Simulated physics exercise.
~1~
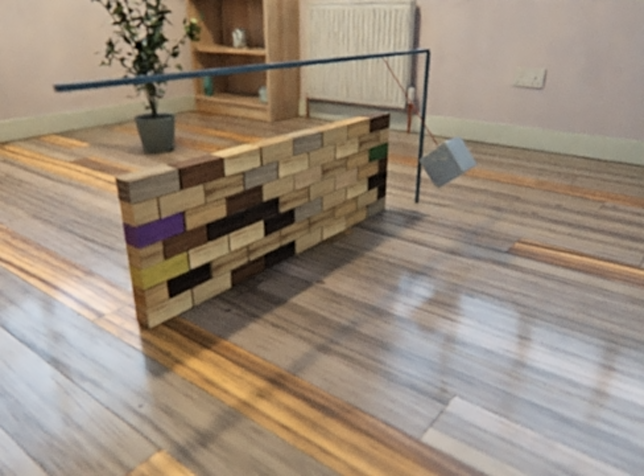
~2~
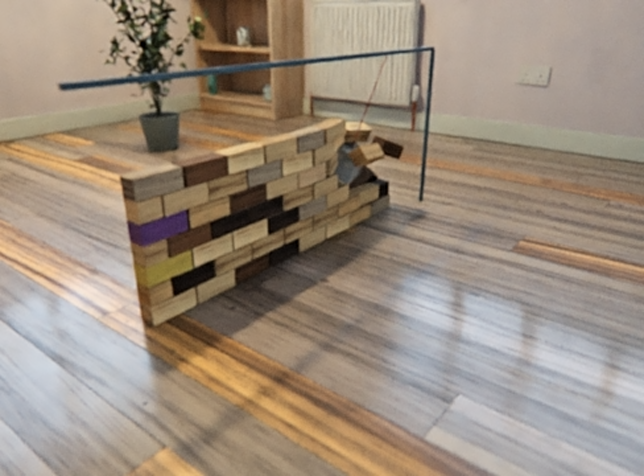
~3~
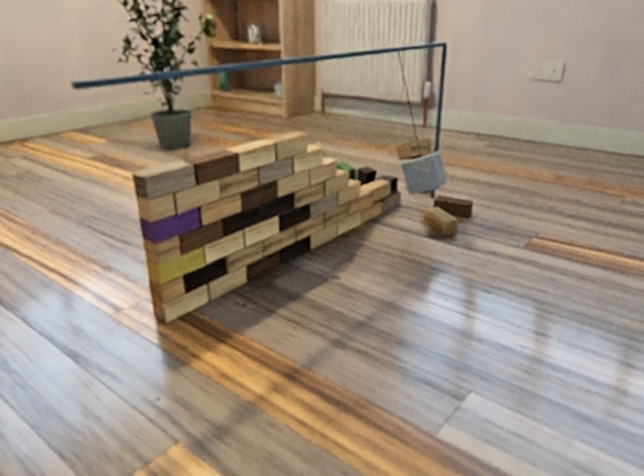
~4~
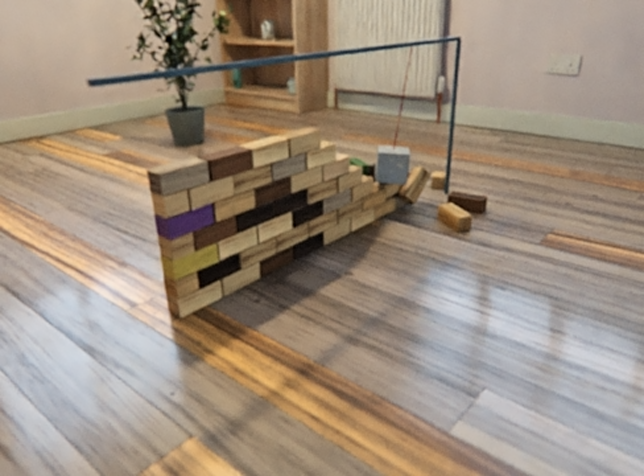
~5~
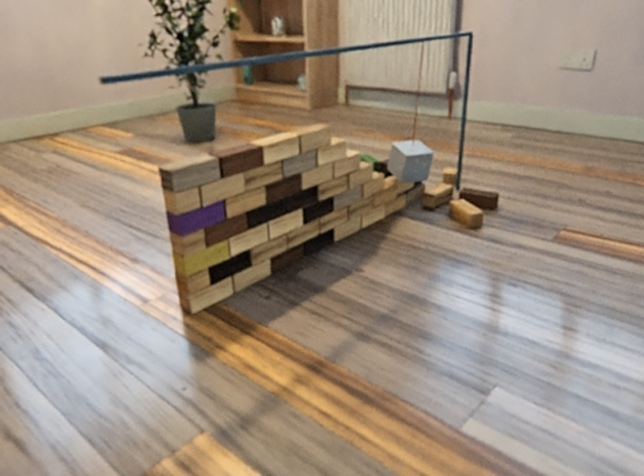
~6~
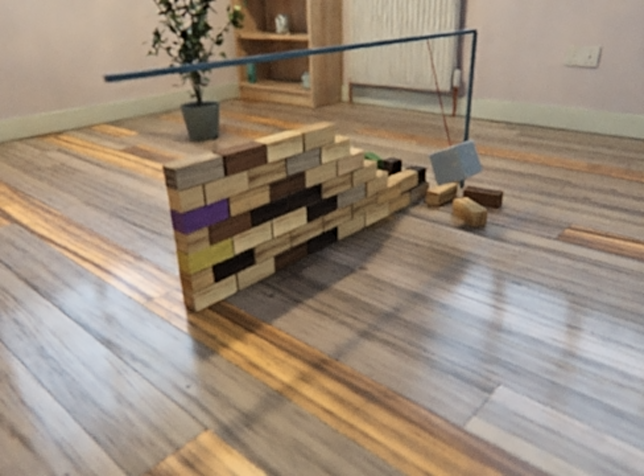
A pale grey cube hanging on a string from a thin blue frame swings in from the right toward a long wall of wooden toy blocks on a shiny wooden floor. It strikes the far end of the wall, and blocks there tip and break loose. The cube swings back out to the right as several blocks drop to the floor beside the frame's post. It sways left again over the broken end, then moves back right. The far end is left stepped and low, while the near end, with its purple and yellow blocks, still stands.
